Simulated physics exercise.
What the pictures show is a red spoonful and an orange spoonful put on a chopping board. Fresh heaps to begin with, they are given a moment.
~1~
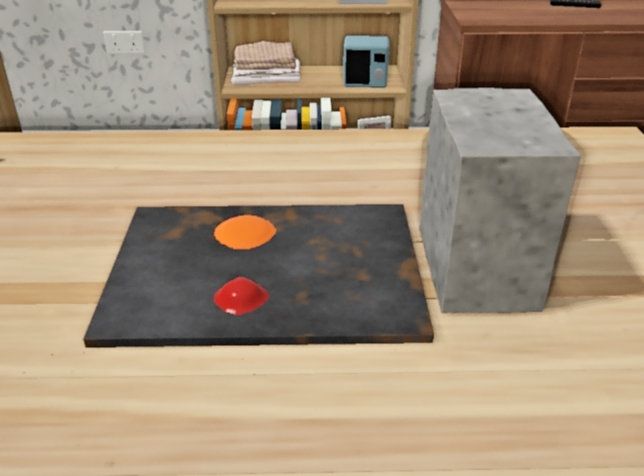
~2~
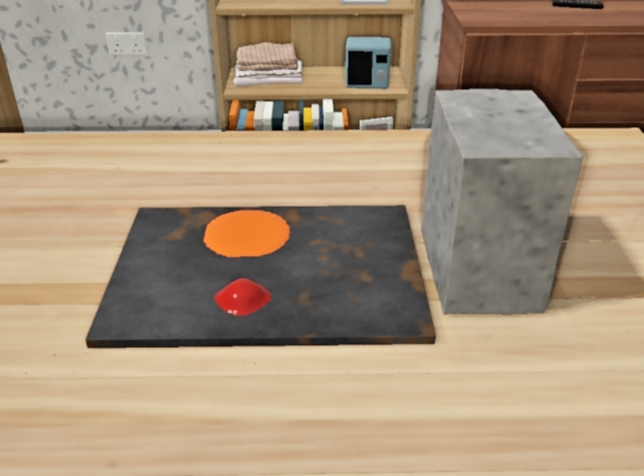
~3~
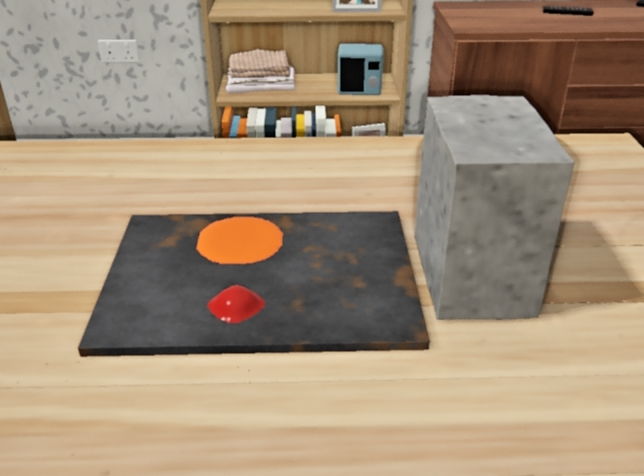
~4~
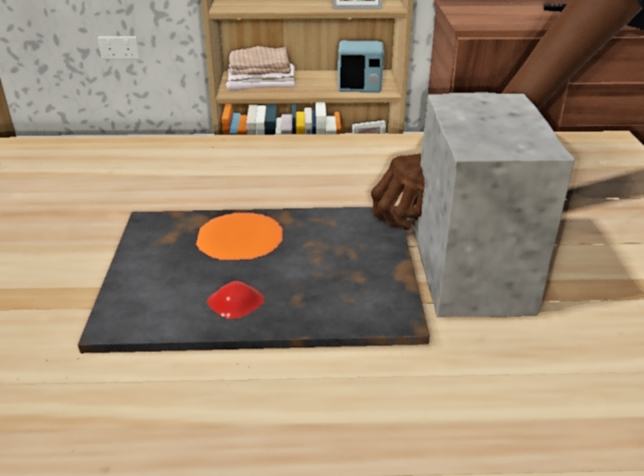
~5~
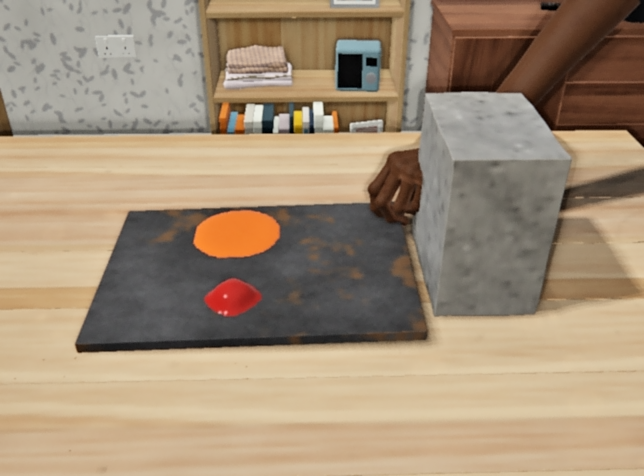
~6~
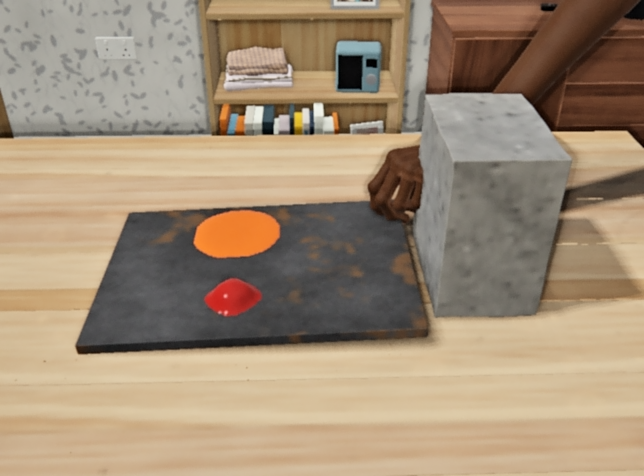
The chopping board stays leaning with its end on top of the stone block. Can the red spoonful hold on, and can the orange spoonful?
Red spoonful stays put, orange spoonful slips off.
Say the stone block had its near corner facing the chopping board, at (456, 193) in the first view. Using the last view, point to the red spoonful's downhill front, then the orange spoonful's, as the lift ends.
The first one stops at (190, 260), and after it the second at (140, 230).
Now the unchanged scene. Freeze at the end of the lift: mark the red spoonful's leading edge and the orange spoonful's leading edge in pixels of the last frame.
Taking them in order, that's (172, 245) and (118, 235).
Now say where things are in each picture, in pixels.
In the first frame, the chopping board lies flat; red spoonful (240, 289) a tall heap; orange spoonful (244, 229) a low mound; stone block (506, 242).
In the second frame, they settle; red spoonful (242, 290) a tall heap; orange spoonful (247, 231) spread thin.
In the third frame, at rest; red spoonful (236, 297) a tall heap; orange spoonful (240, 238) spread thin.
In the fourth frame, a hand takes the end; red spoonful (235, 293) a tall heap; orange spoonful (240, 234) spread thin.
In the fifth frame, the end is rising; red spoonful (232, 290) a tall heap; orange spoonful (237, 232) spread thin.
In the sixth frame, the chopping board slopes by about 2°; red spoonful (232, 290) a tall heap; orange spoonful (237, 232) spread thin; stone block (498, 246).
Shortly, slope about 36°; the red spoonful has not moved; the orange spoonful has crept down a long way.
Then, the red spoonful has not moved; the orange spoonful is dripping off the low end.
At the finish, slope about 36°; the red spoonful has not moved; the orange spoonful is dripping off the low end.
